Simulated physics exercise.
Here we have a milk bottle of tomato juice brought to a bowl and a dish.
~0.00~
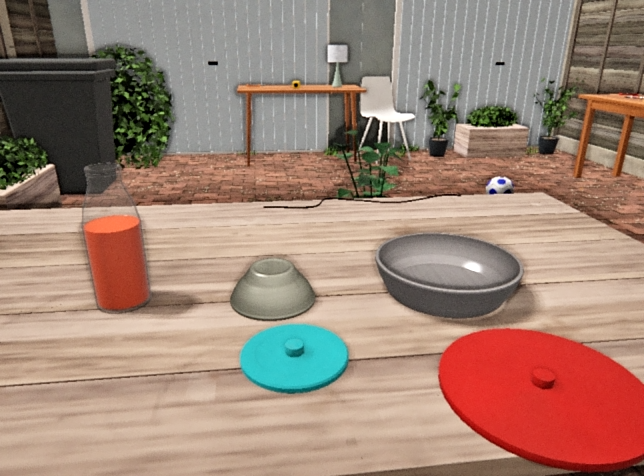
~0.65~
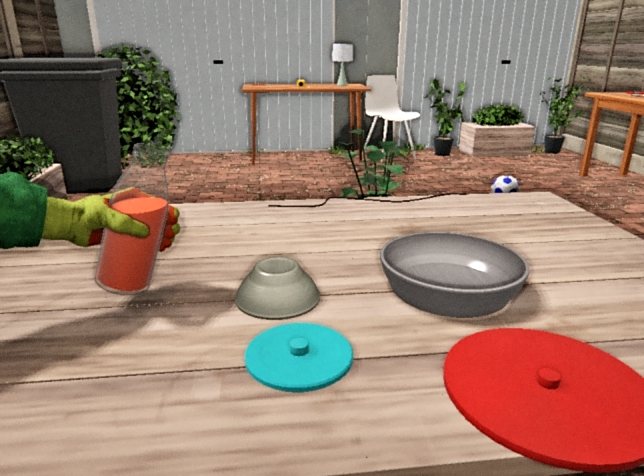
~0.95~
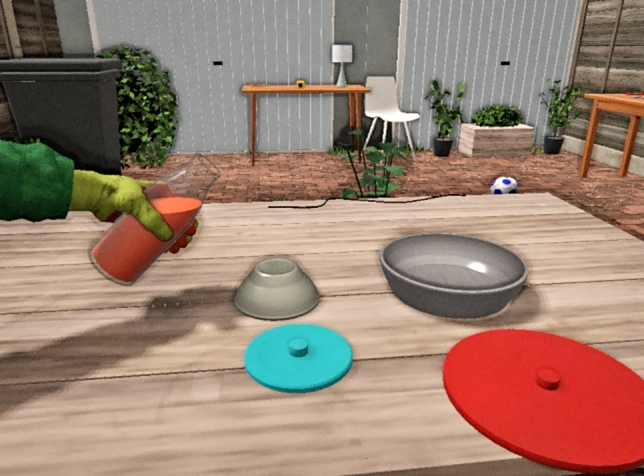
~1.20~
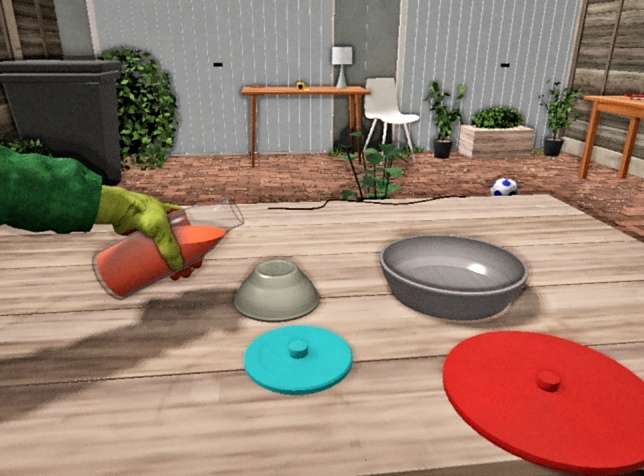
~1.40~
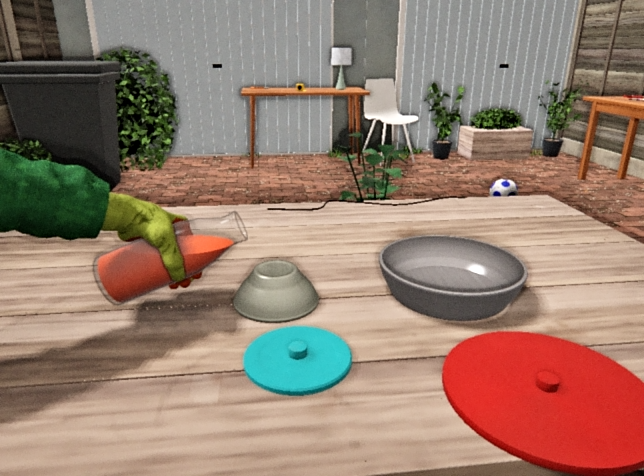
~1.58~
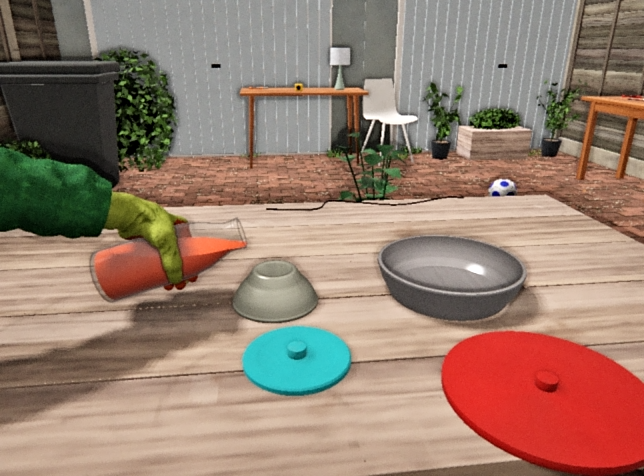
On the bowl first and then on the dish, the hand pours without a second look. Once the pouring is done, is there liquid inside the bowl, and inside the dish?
One by one: The bowl will fail to trap any of it, the dish will trap it.
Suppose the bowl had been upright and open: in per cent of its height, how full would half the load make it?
75 %, roughly.
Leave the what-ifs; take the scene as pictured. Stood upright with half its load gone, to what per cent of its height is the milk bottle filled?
Level note: Near 30 %.
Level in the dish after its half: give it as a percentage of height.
My estimate is 20 percent.
After 2.3 s, it runs off the upturned base of the bowl.
After 3.2 s, the tomato juice goes into the dish.
After 4.6 s, the bowl is empty, in a puddle; the dish has its share inside.
